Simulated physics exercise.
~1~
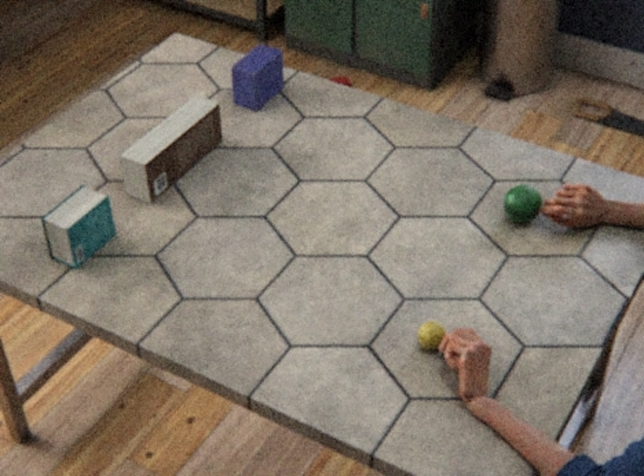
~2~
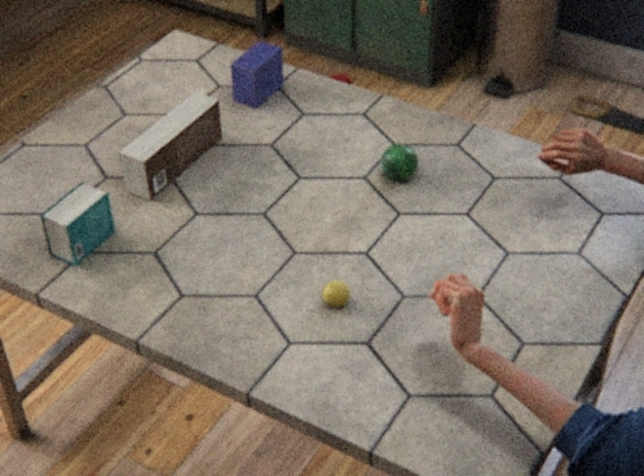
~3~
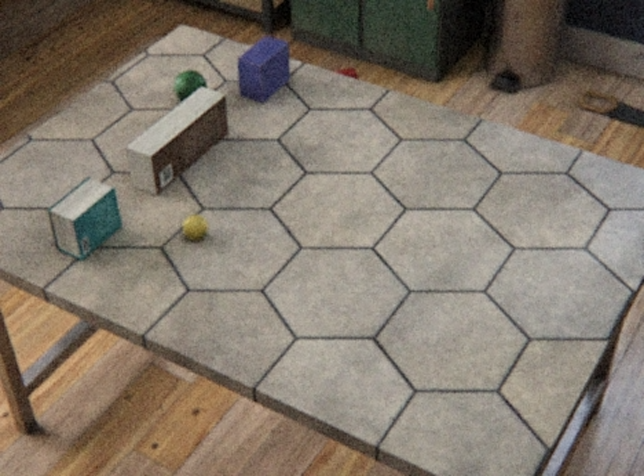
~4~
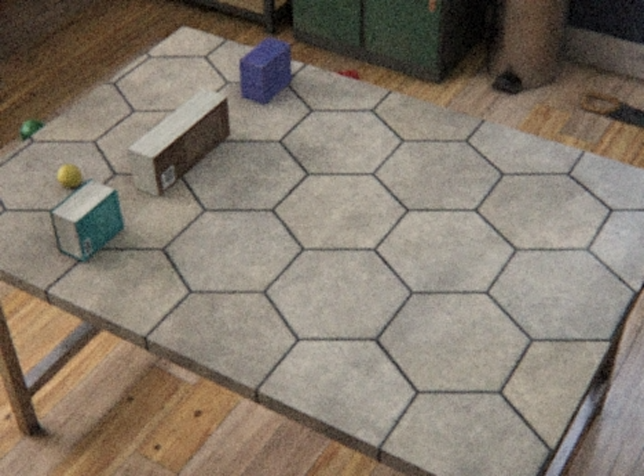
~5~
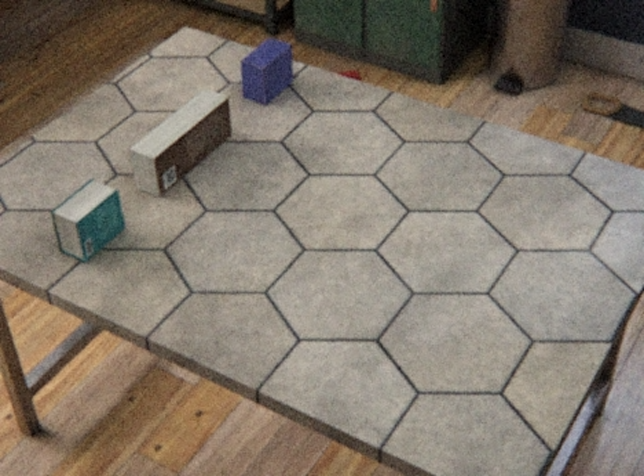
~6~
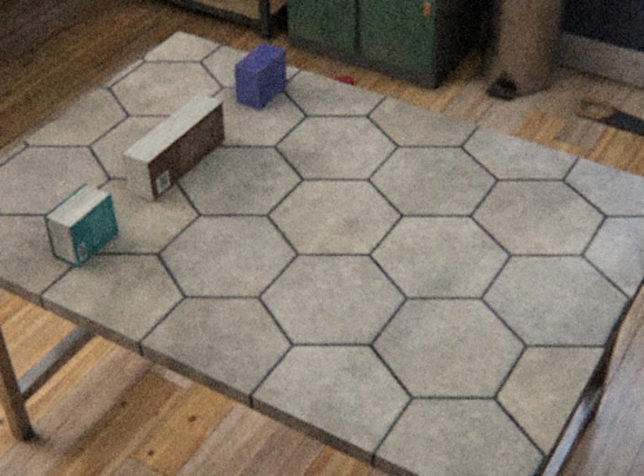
A green ball and a lemon roll left through gaps between blocks and leave the table.
